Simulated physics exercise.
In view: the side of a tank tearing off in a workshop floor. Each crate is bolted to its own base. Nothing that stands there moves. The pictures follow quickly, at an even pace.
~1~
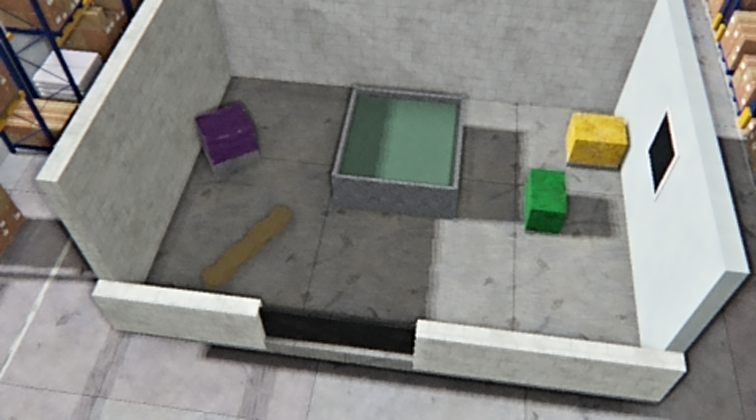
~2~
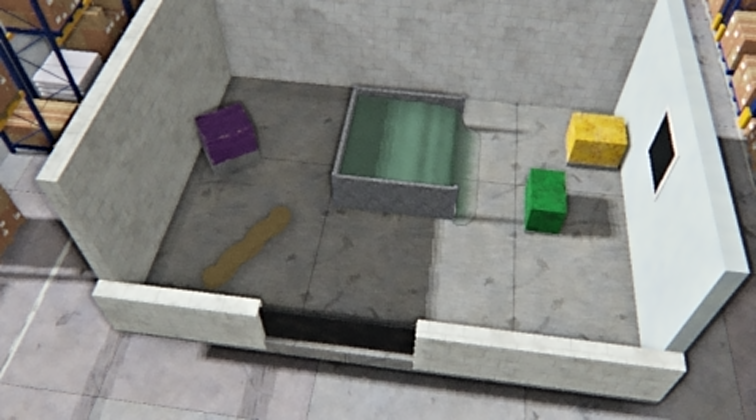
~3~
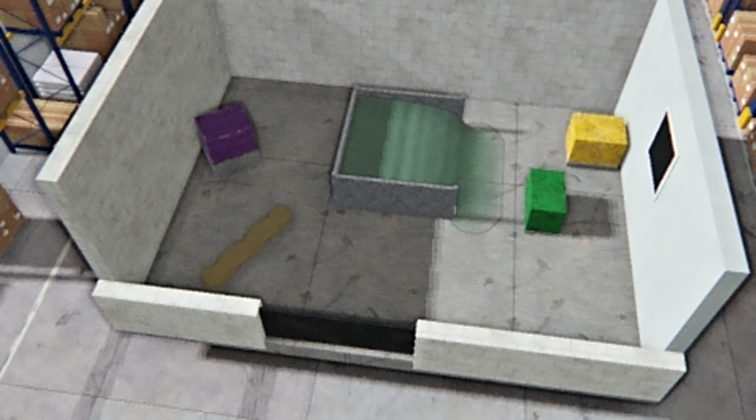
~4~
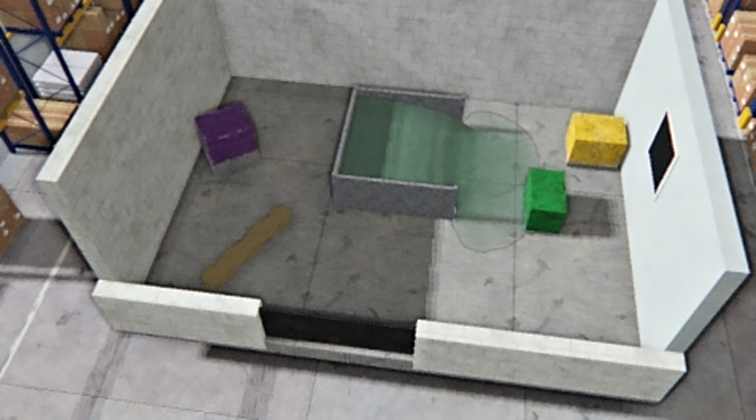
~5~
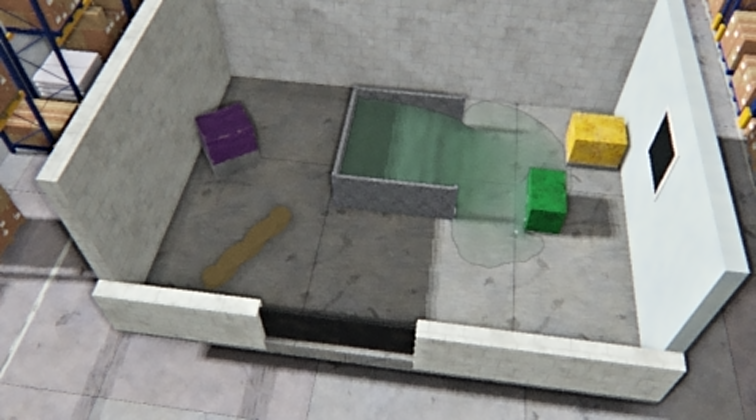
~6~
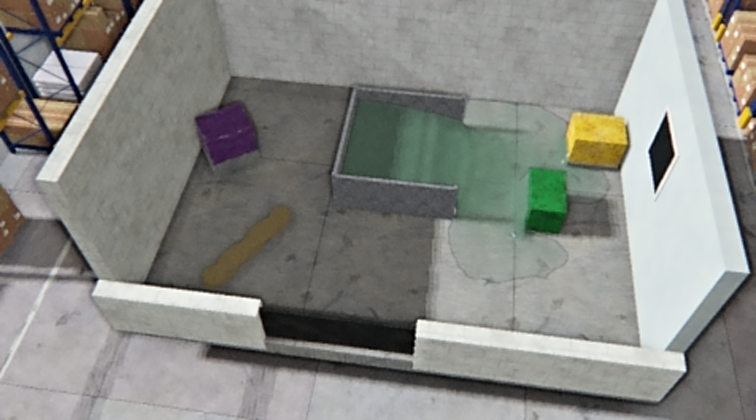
A water tank's right side opens and water pours out, spreading around the green block.
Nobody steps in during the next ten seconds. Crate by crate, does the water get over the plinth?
The yellow crate is soaked; the green crate is soaked; the purple crate keeps dry.
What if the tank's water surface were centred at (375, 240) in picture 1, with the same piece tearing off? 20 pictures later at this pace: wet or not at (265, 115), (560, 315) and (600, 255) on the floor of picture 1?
One after the other: No water, wet, under water.
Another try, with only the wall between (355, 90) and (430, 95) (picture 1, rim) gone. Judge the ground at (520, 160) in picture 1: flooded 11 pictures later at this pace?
Verdict: Covered.
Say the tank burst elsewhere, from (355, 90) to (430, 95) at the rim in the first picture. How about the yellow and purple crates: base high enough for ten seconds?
Then: Yellow crate takes water; purple crate is topped.
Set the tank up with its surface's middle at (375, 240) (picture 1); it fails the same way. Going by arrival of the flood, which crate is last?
It is the purple crate.
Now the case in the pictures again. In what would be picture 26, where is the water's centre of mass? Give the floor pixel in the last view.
Roughly at (503, 200).
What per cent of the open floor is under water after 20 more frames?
About 55 per cent.
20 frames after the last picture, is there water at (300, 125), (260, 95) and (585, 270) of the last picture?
In that order: No water, clear, awash.
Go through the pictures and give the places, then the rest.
The water tank at (402, 138) is whole and still, in the first frame.
The front is at (456, 222), out from the gap at (455, 161), in the second frame.
The front is at (483, 228), out from the gap at (455, 163), in the third frame.
The front is at (501, 242), out from the gap at (455, 164), in the fourth frame.
Water pours out at (455, 165) and has run to (549, 135), in the fifth frame.
The front is at (601, 178), out from the gap at (455, 165), in the sixth frame.
A moment on, water covers 30 % of the floor; the yellow crate water round its plinth, the green crate water round its plinth, the purple crate not reached.
Next, water covers 40 % of the floor; the yellow crate water round its plinth, the green crate water round its plinth, the purple crate not reached.
Then, water covers 55 % of the floor; the yellow crate water round its plinth, the green crate water round its plinth, the purple crate not reached.
Later, water covers 85 % of the floor; the yellow crate water round its plinth, the green crate water round its plinth, the purple crate water round its plinth.
In the end, water covers 100 % of the floor; the yellow crate was topped, the green crate was topped, the purple crate stayed above the water.
